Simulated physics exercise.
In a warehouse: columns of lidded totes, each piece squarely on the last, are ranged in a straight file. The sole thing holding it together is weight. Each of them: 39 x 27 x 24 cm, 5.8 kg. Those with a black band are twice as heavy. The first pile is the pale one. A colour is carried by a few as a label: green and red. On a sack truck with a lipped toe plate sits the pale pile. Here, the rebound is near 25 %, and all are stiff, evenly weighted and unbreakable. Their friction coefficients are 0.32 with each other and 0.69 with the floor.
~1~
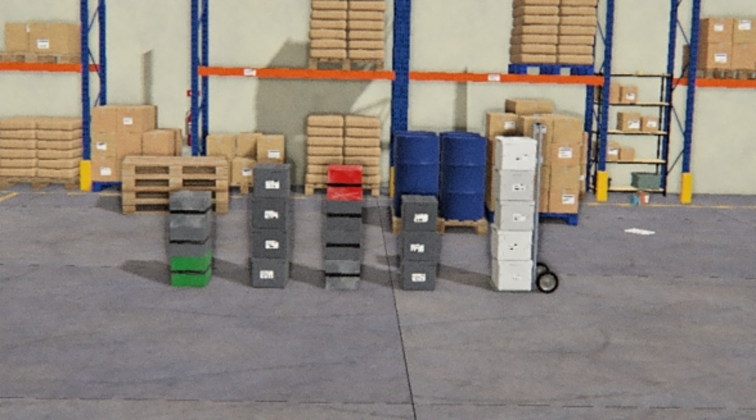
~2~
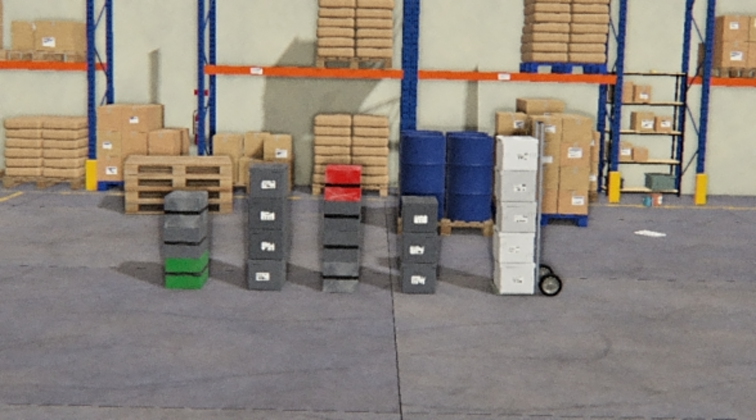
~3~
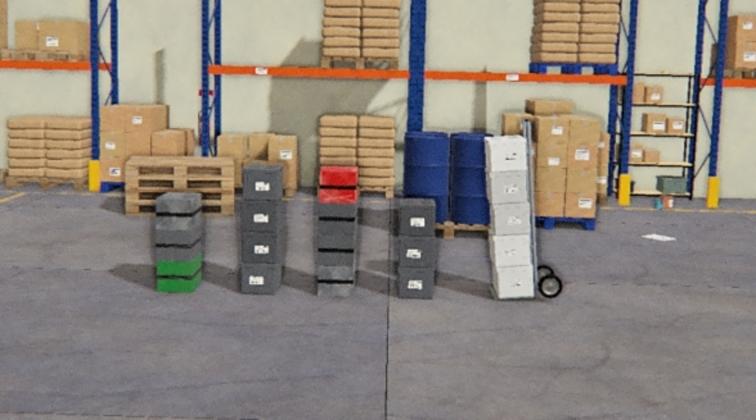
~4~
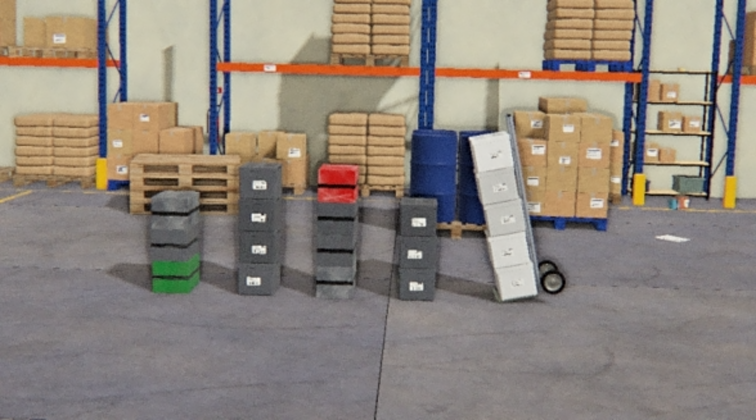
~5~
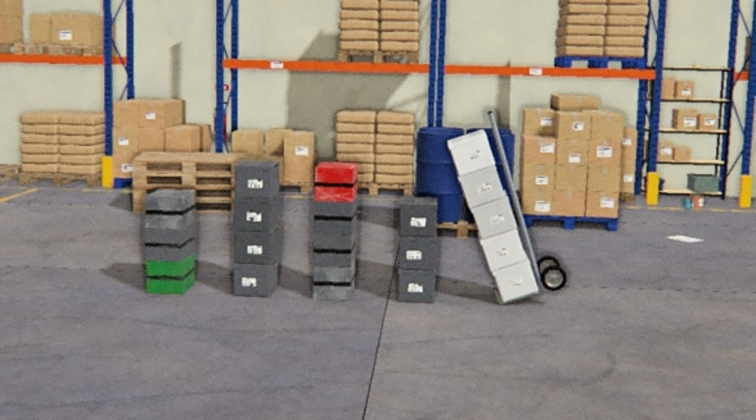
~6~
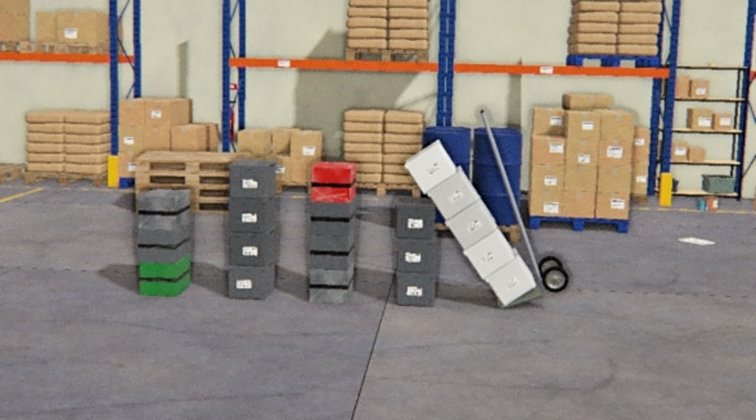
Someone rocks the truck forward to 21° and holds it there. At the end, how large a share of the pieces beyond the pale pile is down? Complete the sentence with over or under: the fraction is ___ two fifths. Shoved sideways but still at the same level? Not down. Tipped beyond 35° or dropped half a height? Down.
The fraction is under two fifths.
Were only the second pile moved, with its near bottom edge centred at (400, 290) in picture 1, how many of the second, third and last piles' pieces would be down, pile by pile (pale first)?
Second 0; third 0; last 0.
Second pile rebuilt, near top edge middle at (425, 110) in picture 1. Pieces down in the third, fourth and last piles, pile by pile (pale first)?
Result: Third pile 4, fourth pile 3, last pile 2.
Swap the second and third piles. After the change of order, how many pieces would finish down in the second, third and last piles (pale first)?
After the swap, the second pile would have 4 down, the third 3 and the last 3.
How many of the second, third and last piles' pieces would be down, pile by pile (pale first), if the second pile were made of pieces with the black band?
Pile by pile that makes second 0, third 0, last 0.
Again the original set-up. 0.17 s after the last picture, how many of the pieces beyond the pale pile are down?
By that point, 0 in all.
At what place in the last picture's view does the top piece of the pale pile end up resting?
Resting point in the last picture: Around (359, 190).
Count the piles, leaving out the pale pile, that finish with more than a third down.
Count: 0.
Then, 0.17 s on from the sixth picture, 4 of the pale pile down; none of the 14 other totes down, 2 disturbed.
Then, 0.43 s on from the sixth picture, 5 of the pale pile down; none of the 14 other totes down, 4 disturbed; red tote displaced 43 mm.
Finally, 5 of the pale pile down; none of the 14 other totes down, 4 disturbed; red tote displaced 11 cm; green tote unmoved. That is 0 per cent. Seen by the last camera, middles, red tote near (318, 181), green tote near (166, 274).
